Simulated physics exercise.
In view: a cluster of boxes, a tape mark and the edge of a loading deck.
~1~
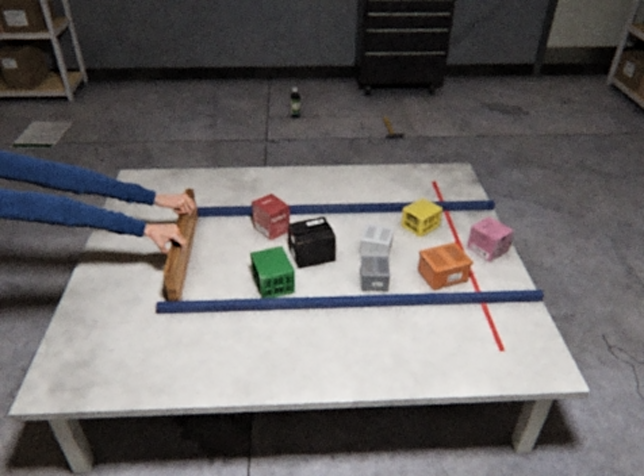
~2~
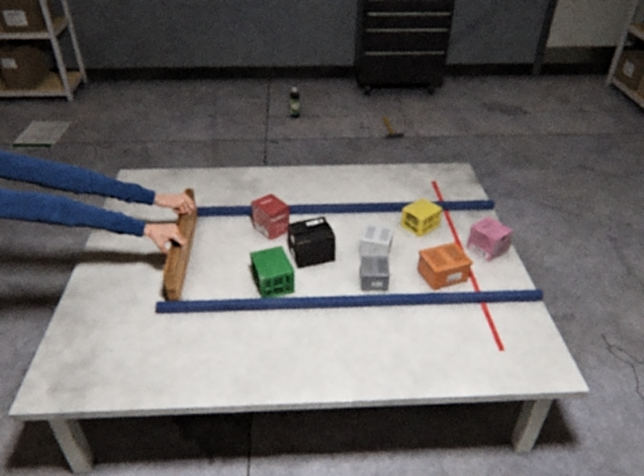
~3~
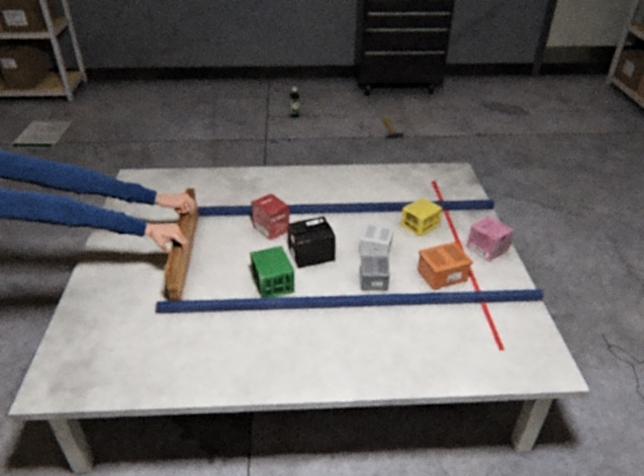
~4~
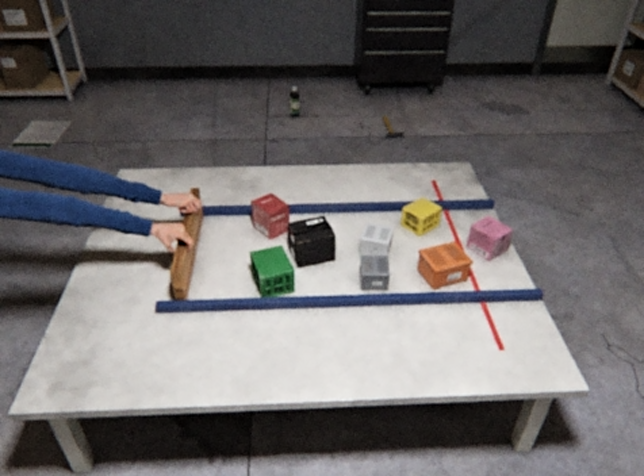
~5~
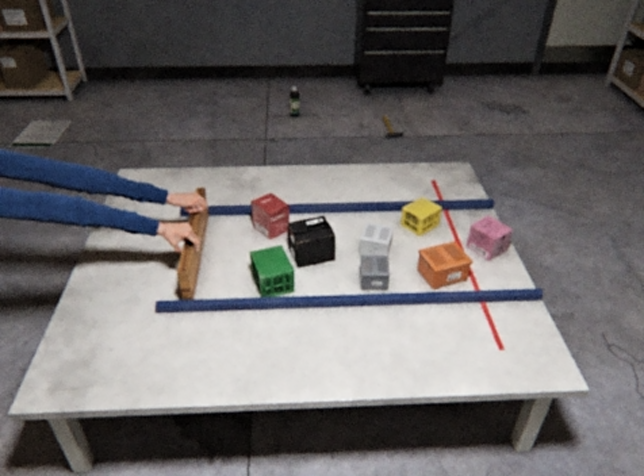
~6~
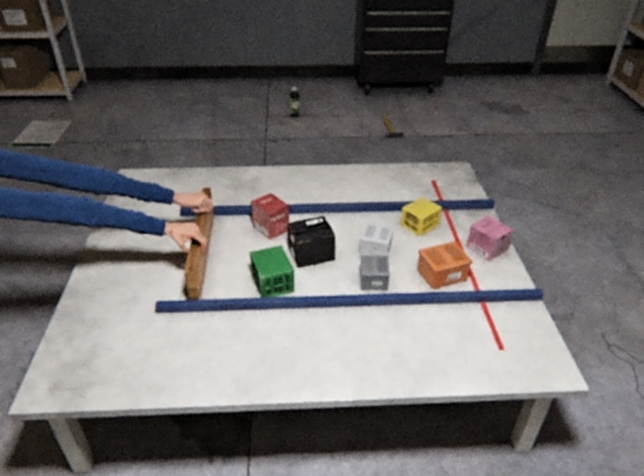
Two hands in blue sleeves held a wooden plank at the left of a white table and slid it slightly right between two blue rails, while the colorful boxes ahead of it stayed still.
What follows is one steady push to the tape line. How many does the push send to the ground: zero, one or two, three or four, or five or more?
The number that fall off is one or two.
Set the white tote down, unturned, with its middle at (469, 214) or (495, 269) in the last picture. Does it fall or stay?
In turn it is lost; falls.
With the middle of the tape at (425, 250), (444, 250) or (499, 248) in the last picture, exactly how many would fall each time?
It would be 0, 2 and 6.
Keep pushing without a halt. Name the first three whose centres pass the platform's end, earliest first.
Earliest first: The pink box, then the orange tote, then the white tote.
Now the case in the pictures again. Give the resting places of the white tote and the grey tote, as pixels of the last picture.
The white tote stops around (512, 235); the grey tote around (520, 268).
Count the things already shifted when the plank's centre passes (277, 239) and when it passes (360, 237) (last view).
The counts are 2 and 6.
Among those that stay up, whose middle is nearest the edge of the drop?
That is the white tote.
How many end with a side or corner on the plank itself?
In contact: 3.
Early on, none off yet; pink box at rest near (489, 238); orange tote at rest near (444, 265); yellow crate at rest near (421, 216).
A while later, none off yet; pink box at rest near (489, 238); orange tote travelled a little near (465, 267); yellow crate at rest near (421, 216).
Finally, the number that fall off is one or two; lost, orange tote and pink box.
